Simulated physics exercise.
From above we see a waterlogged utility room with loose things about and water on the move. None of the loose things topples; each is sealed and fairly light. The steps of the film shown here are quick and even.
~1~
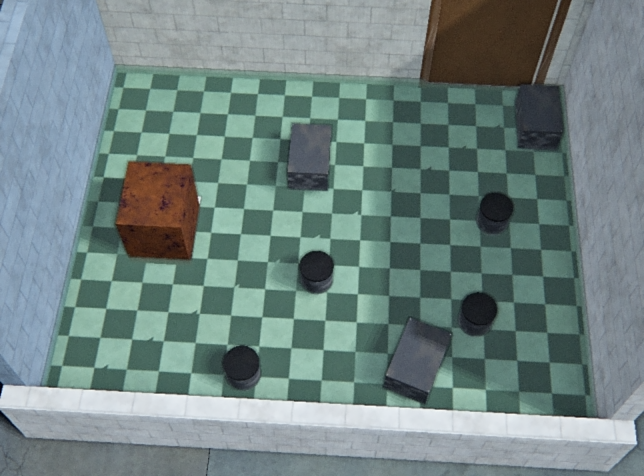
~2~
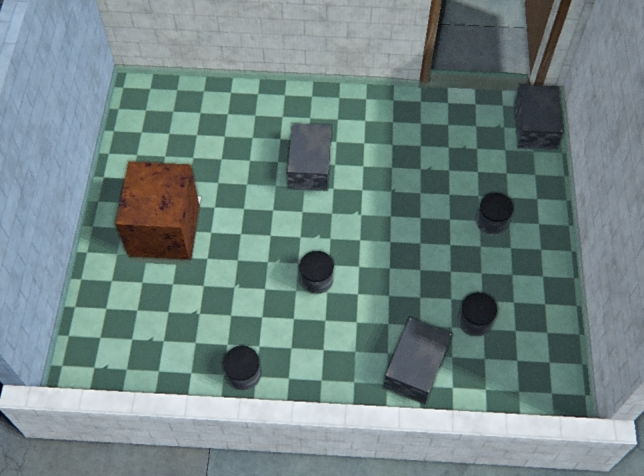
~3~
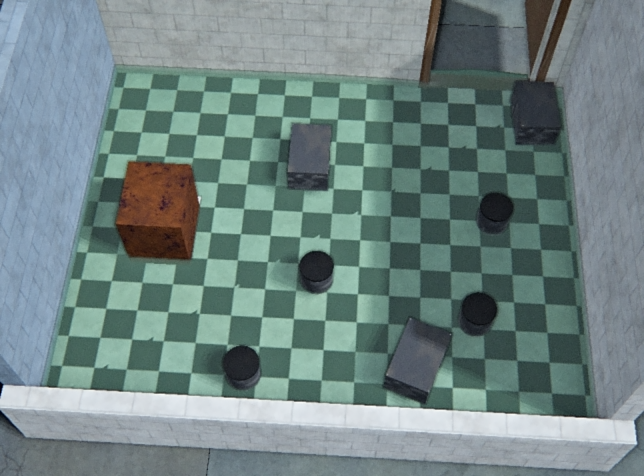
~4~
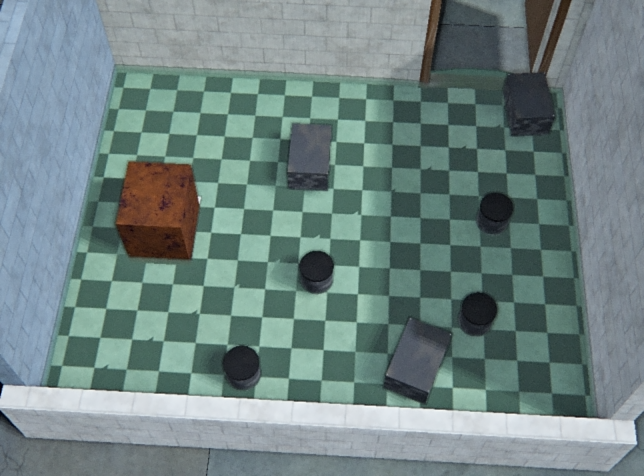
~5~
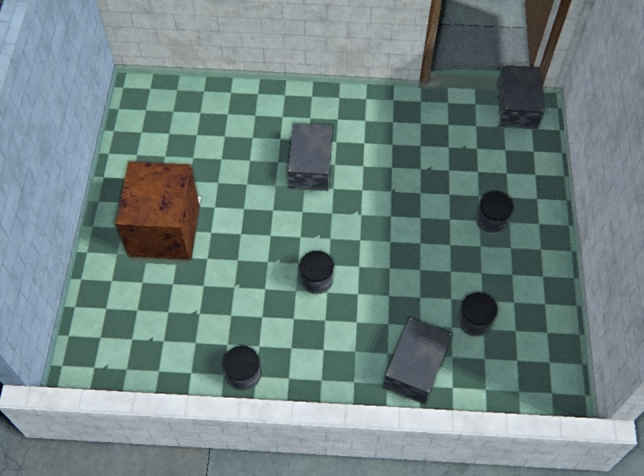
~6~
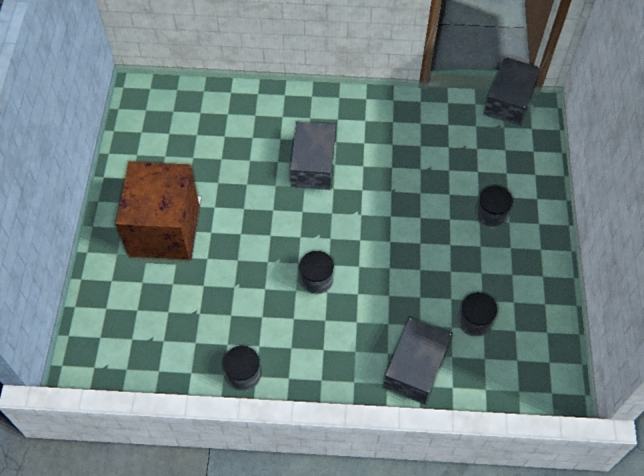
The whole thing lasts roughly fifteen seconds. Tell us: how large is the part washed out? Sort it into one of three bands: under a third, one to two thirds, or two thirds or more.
It falls in the middle band, one to two thirds.
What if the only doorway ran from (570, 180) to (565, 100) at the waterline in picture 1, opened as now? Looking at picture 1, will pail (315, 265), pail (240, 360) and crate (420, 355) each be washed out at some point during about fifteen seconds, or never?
First never exits, second never exits, third never exits.
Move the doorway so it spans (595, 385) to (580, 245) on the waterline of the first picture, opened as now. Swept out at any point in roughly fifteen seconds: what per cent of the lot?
About 70 %.
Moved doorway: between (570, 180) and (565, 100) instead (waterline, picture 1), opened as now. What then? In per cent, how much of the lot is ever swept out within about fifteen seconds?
About 40 per cent.
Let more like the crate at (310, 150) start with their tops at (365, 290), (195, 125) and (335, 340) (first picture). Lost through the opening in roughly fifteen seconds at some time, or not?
One after the other: Carried outside, inside, still in.
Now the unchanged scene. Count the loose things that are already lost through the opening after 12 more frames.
That gives 1.
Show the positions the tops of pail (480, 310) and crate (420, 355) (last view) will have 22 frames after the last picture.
I'd expect them close to (507, 226) and (450, 319).
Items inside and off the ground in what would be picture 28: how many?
Counting them up gives 4.
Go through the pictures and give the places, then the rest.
The first frame shows a crate at (542, 108), afloat; a pail at (497, 206) floats; 0 of 7 have shifted.
The second frame shows a crate at (541, 108) floats; a pail at (497, 206) floats; 0 of 7 have shifted.
The third frame shows a crate at (538, 104) floats, close to its start; a pail at (497, 206), afloat; 1 of 7 have shifted.
The fourth frame shows a crate at (531, 95), afloat, close to its start; a pail at (497, 206) floats; 1 of 7 have shifted.
The fifth frame shows a crate at (523, 88) floats, a stride from its start; a pail at (497, 205) floats; 1 of 7 have shifted.
The sixth frame shows a crate at (515, 82) floats, a stride from its start; a pail at (496, 199), afloat, close to its start; 2 of 7 have shifted.
A moment on, 1 of 7 are out; 6 afloat.
Next, 1 of 7 are out; 6 afloat.
Later, 3 of 7 are out; 4 afloat.
In the end, 3 of 7 are out; 4 afloat.
